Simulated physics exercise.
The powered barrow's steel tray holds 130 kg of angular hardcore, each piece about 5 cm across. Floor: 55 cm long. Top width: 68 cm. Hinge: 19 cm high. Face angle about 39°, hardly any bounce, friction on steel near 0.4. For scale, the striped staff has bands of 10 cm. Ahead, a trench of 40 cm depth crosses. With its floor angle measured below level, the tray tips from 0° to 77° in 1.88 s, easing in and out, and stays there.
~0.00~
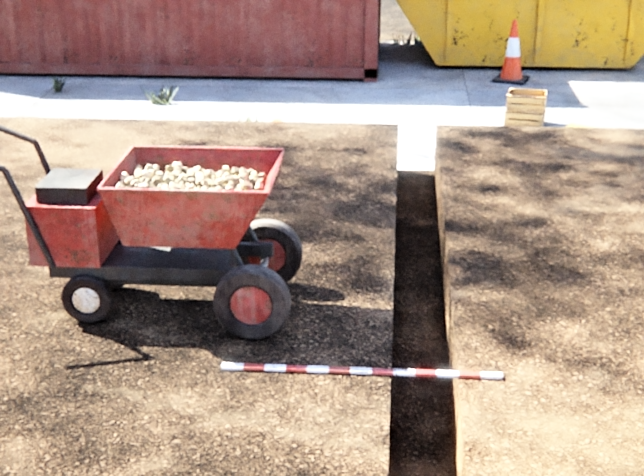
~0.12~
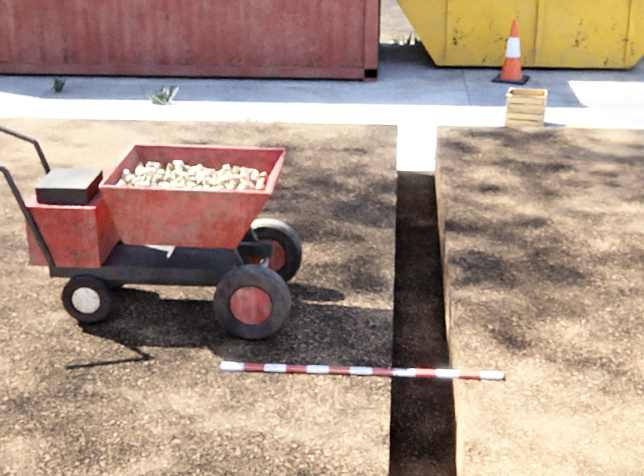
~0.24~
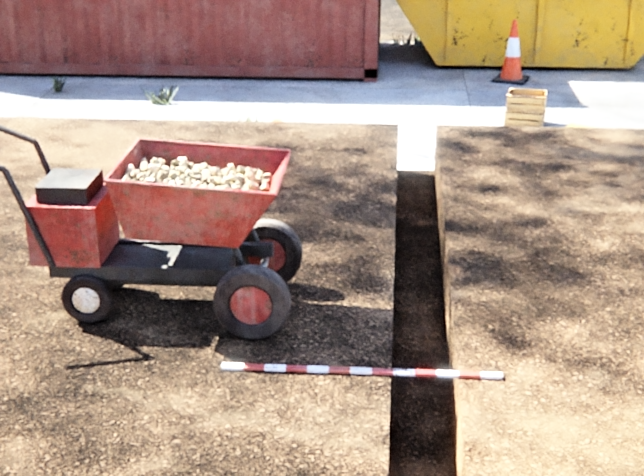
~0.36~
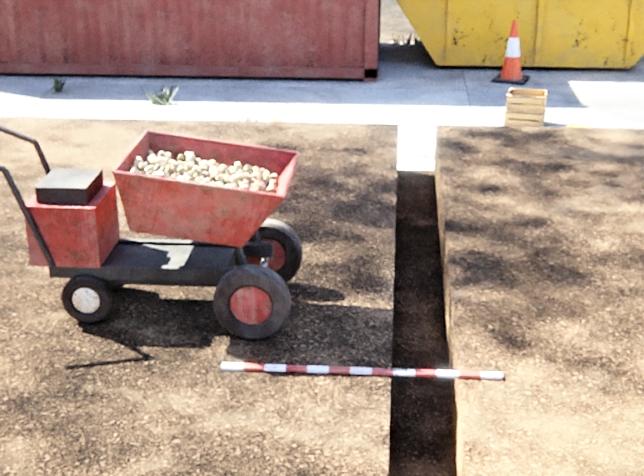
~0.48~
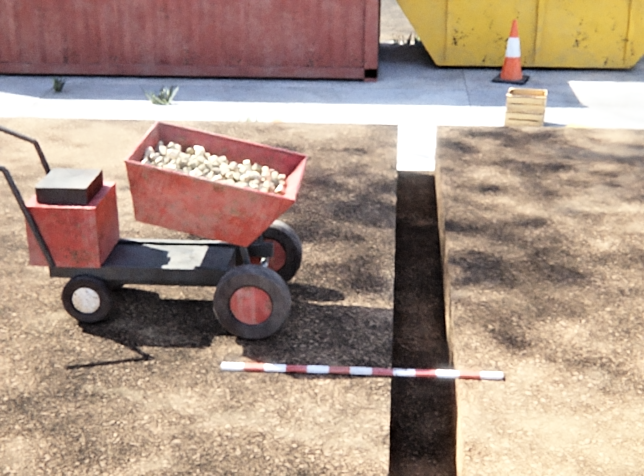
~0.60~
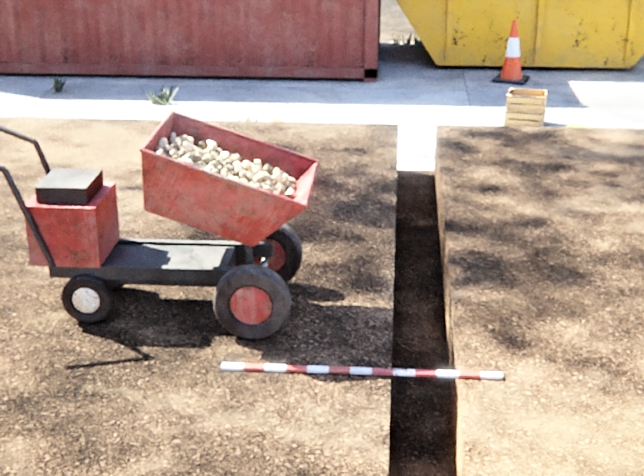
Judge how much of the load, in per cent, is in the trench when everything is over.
I judge it at about 79 per cent.
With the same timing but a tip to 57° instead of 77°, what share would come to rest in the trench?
I'd expect around 5 in a hundred.
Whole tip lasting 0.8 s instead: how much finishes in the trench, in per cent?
It would come to roughly 80 per cent.
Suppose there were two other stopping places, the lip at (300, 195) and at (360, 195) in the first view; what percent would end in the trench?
Some 75 and some 15 per cent, in that order.
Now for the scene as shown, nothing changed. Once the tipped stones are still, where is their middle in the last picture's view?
About (419, 364).
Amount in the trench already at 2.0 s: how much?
About 25 per cent by then.
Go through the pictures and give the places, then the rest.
In the first picture, the tray is at 0°, its lip at (268, 194); the top of the load is at (201, 174).
In the second picture, lip at (270, 194), floor tilted 1°, highest stones at (193, 173); the stones move at 0.1 m/s on average.
In the third picture, the tray is at 3°, its lip at (275, 195); the top of the load is at (179, 169); the stones move at 0.3 m/s on average.
In the fourth picture, lip at (284, 197), floor tilted 7°, highest stones at (177, 163); the stones move at 0.4 m/s on average.
In the fifth picture, lip at (294, 201), floor tilted 12°, highest stones at (178, 154); the stones move at 0.5 m/s on average.
In the sixth picture, the tray is at 19°, its lip at (306, 206); the top of the load is at (177, 144); the stones move at 0.5 m/s on average.
After 1.4 s the floor is at 65°; 100 % in the tray; the foremost stones are at (376, 254).
After 2.0 s the floor is at 77°; 69 % in the tray, 3 % short of the trench, 27 % in the trench; the foremost stones are at (446, 371).
After 2.3 s the floor is at 77°; 49 % in the tray, 4 % short of the trench, 48 % in the trench; the foremost stones are at (445, 370).
After 4.3 s the floor is at 77°; 16 % in the tray, 5 % short of the trench, 79 % in the trench; the foremost stones are at (446, 349).
